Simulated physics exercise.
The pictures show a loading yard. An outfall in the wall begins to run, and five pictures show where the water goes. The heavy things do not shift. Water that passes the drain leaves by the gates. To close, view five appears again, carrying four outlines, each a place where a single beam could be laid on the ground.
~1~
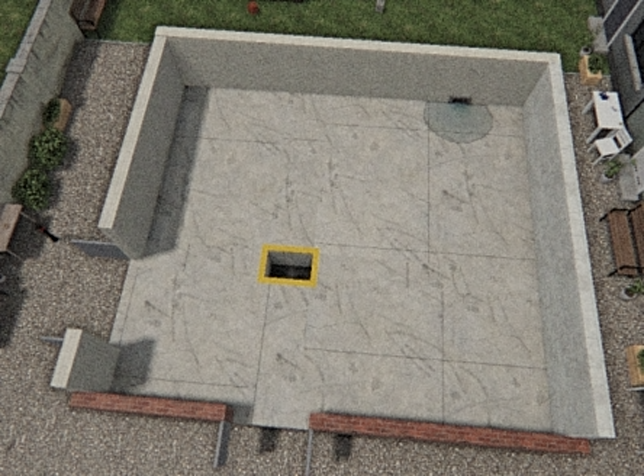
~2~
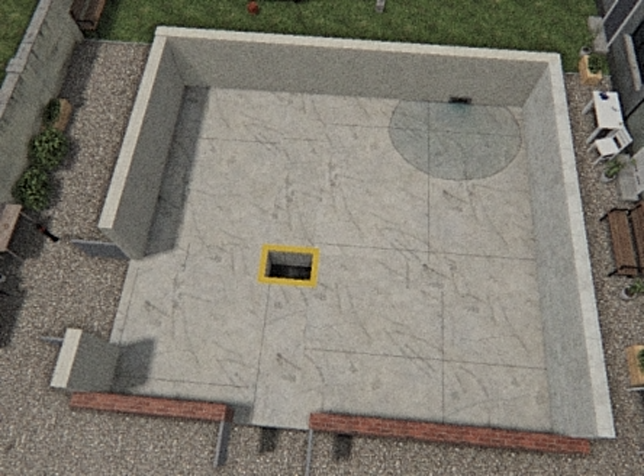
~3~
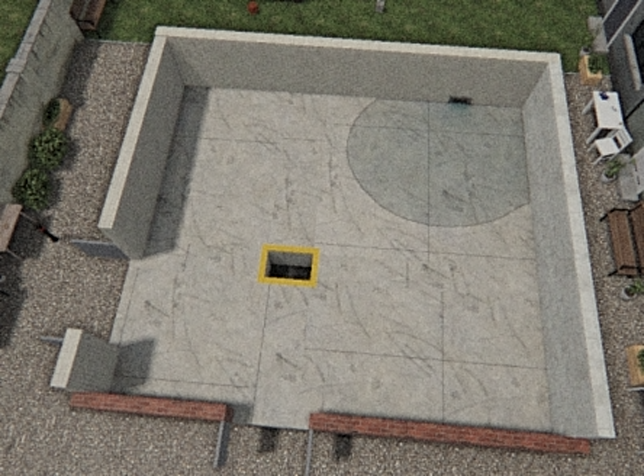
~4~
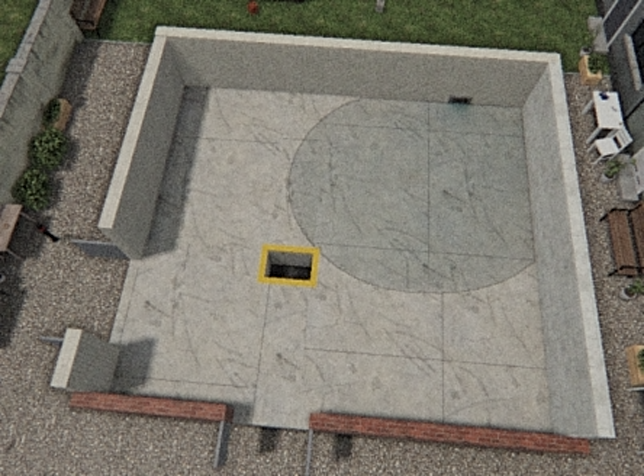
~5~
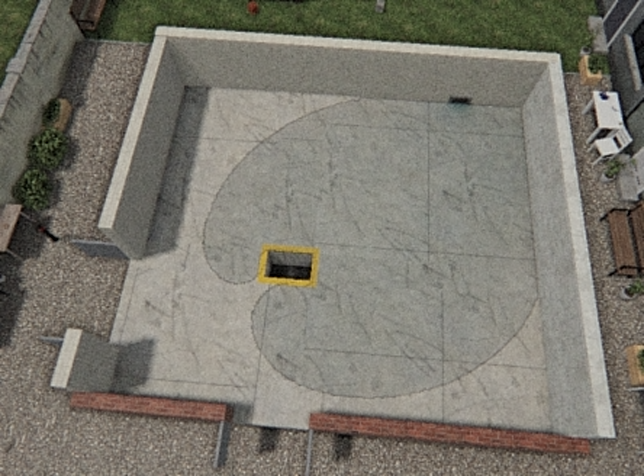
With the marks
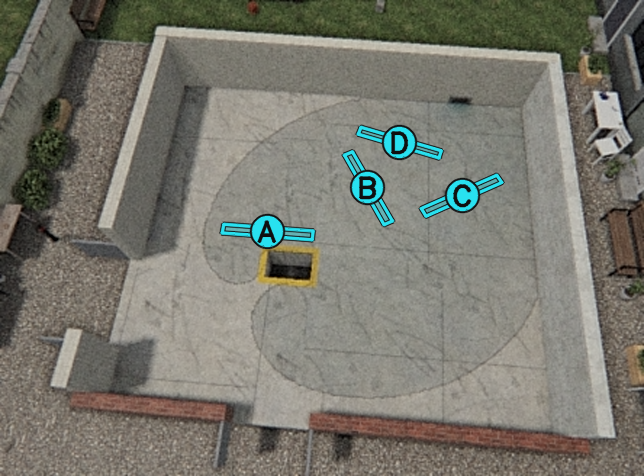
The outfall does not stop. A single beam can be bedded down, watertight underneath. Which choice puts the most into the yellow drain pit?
The best spot is C.
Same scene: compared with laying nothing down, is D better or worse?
Worse.
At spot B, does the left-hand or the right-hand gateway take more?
More leaves on the left.
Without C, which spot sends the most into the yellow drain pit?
The answer is A.
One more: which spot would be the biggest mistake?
Here it is spot B.
On the marked copy, A from (223, 228) to (312, 235); B from (348, 153) to (388, 222); C from (423, 212) to (499, 178); D from (359, 130) to (440, 154).
With A, about 17 % of the stream runs into the yellow drain pit, about 82 % out by the gates.
With B, about 4 % of the stream runs into the yellow drain pit, about 95 % out by the gates.
With C, about 28 % of the stream runs into the yellow drain pit, about 71 % out by the gates.
With D, about 9 % of the stream runs into the yellow drain pit, about 90 % out by the gates.
